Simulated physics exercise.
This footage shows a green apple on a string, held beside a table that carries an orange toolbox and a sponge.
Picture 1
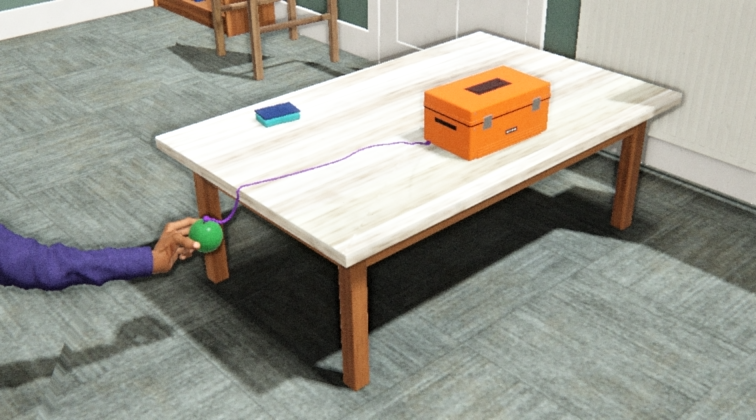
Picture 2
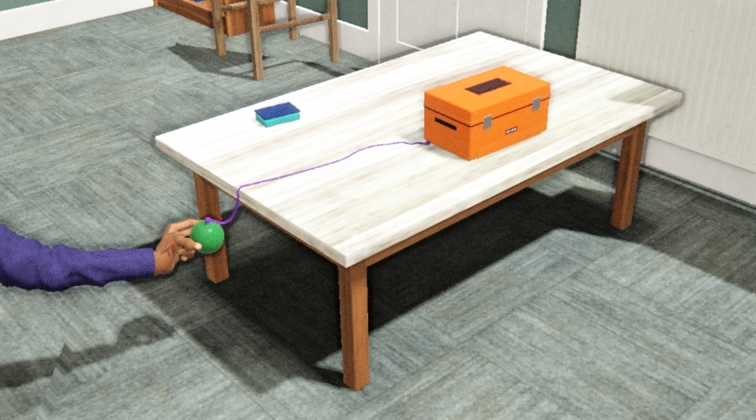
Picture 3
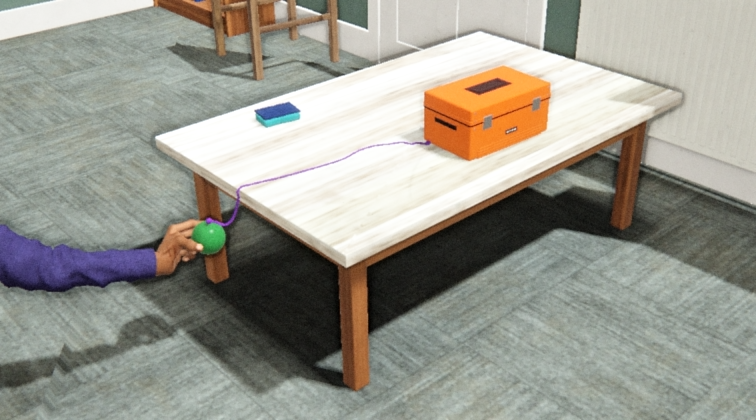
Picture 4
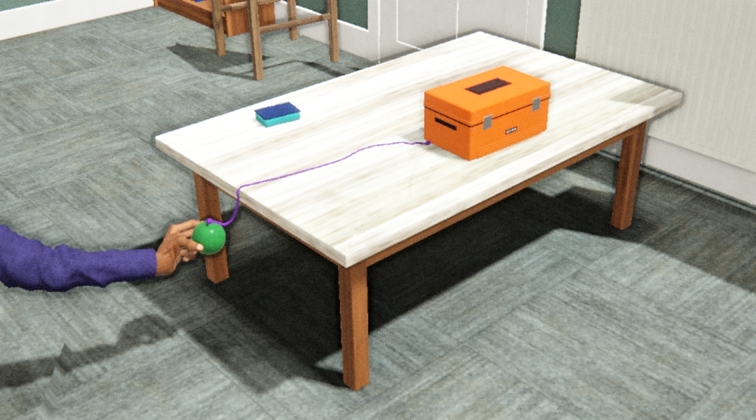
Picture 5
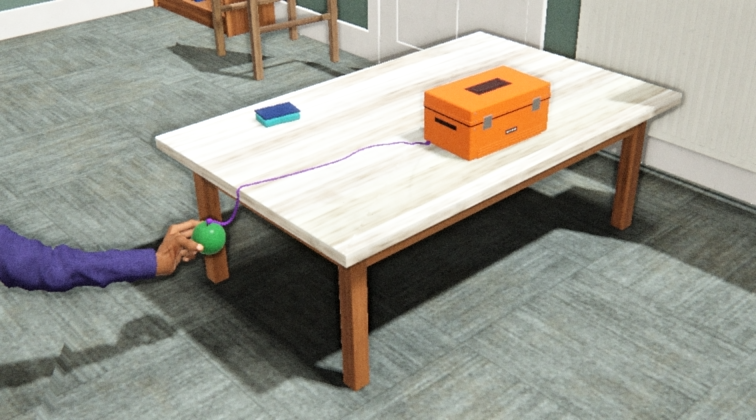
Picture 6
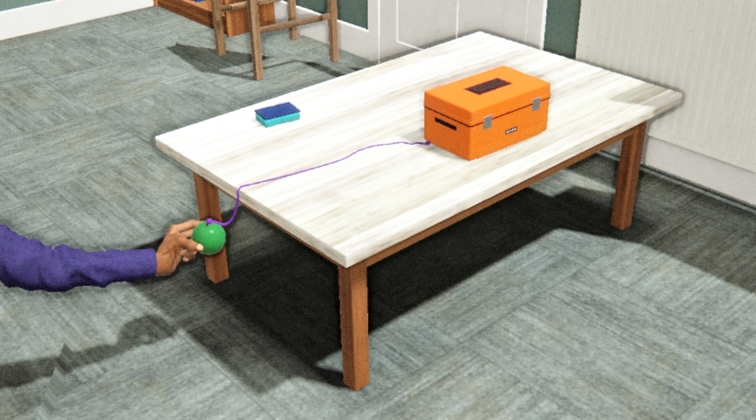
An arm in a purple sleeve reaches in from the left of a room with grey patterned carpet, seen from a fixed, raised view over a pale-topped wooden table. The hand holds a round green object by the table's near left leg, a purple string running from it across the tabletop to an orange toolbox, with a blue sponge further left. Almost nothing moves; the hand and green object shift very slightly right, then stay still.
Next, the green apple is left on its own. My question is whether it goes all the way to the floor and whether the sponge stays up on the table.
Here is how it goes: The green apple hangs short of the floor; the sponge stays up.
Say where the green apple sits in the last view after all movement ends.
It comes to rest around (263, 306).
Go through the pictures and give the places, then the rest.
In the first picture, green apple (205, 235); orange toolbox (488, 86); sponge (277, 109).
In the second picture, green apple (207, 237).
In the third picture, green apple (208, 237).
In the fourth picture, green apple (209, 237); string through (369, 147) (312, 169).
In the fifth picture, green apple (209, 237); string through (369, 147) (312, 169).
In the sixth picture, green apple (209, 237); orange toolbox (488, 86); sponge (277, 109); string tied to the toolbox, with little slack.
Then, 0.58 s on from there, apple off the ground near (291, 269); toolbox in place; sponge in place.
Then, 1.24 s on from there, apple off the ground near (288, 290); toolbox in place; sponge in place.
In the end, apple off the ground near (263, 306); toolbox in place; sponge in place. The green apple ends up dangling and the sponge keeps its place.
